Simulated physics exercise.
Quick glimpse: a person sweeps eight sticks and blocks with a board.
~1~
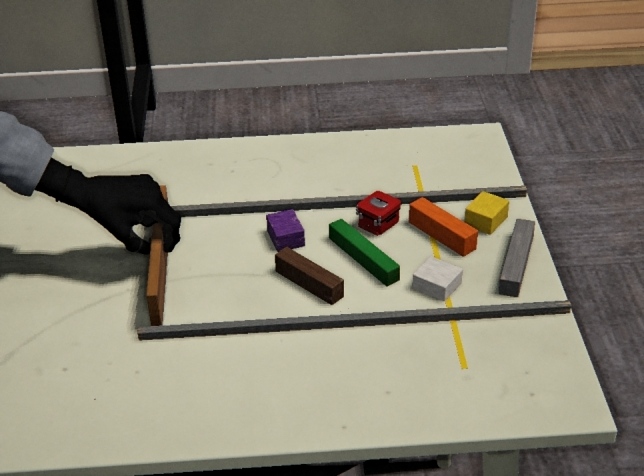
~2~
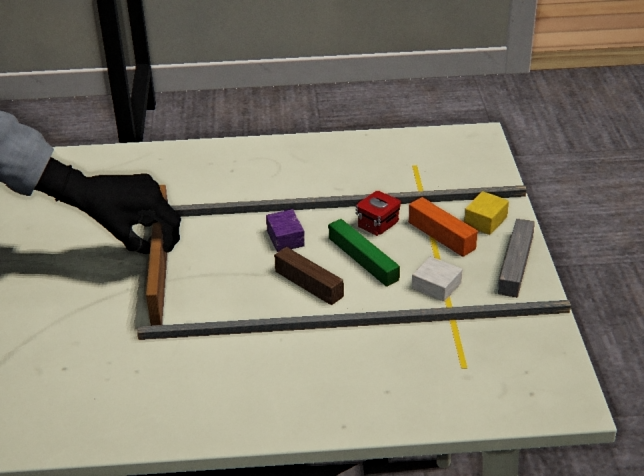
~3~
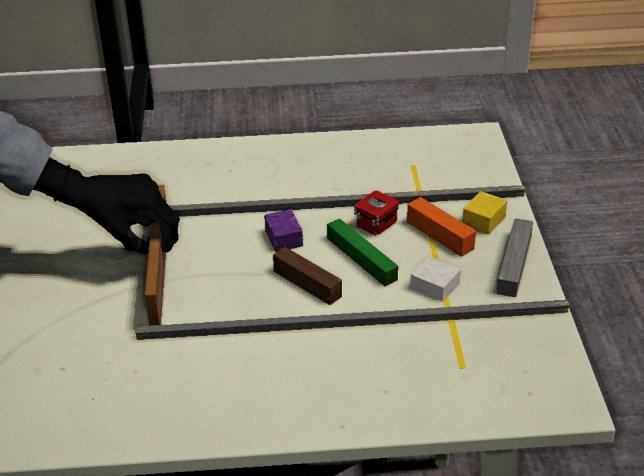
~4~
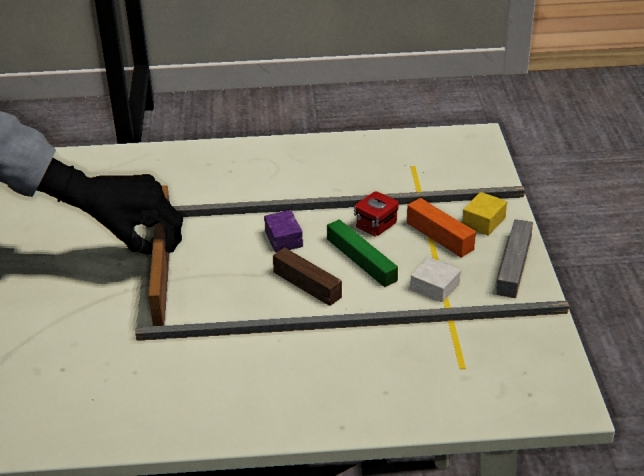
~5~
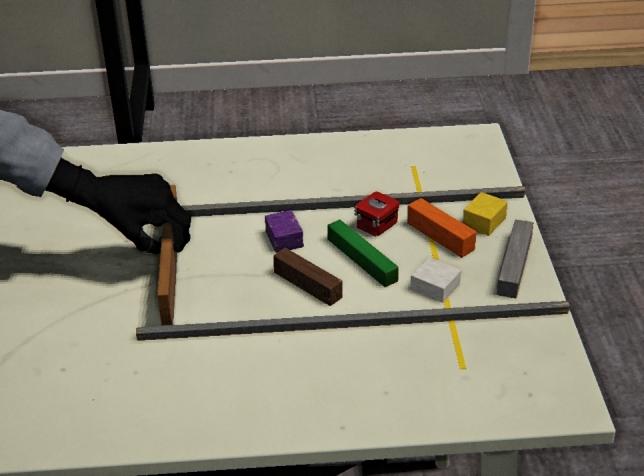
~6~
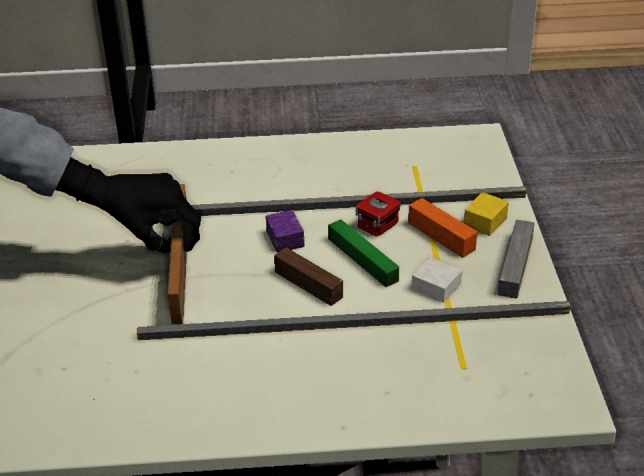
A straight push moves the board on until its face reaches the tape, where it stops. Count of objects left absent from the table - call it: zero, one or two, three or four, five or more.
My call is zero.
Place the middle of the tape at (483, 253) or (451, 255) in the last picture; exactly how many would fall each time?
First 2, second 0.
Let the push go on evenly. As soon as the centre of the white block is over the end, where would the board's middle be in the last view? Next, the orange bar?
Near (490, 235), then near (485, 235).
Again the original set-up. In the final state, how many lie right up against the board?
That makes 3.
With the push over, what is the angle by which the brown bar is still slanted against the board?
The angle is some 0°.
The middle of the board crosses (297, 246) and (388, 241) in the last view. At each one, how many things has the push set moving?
By then 2, and later 6.
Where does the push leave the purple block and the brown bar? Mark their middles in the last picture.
The purple block stops around (446, 229); the brown bar around (451, 272).
A little later, none off yet; grey bar at rest near (517, 258); yellow block at rest near (486, 214); orange bar at rest near (442, 227).
Next, none off yet; grey bar at rest near (517, 258); yellow block at rest near (486, 214); orange bar moving near (446, 228).
When it is over, the number that fall off is zero.
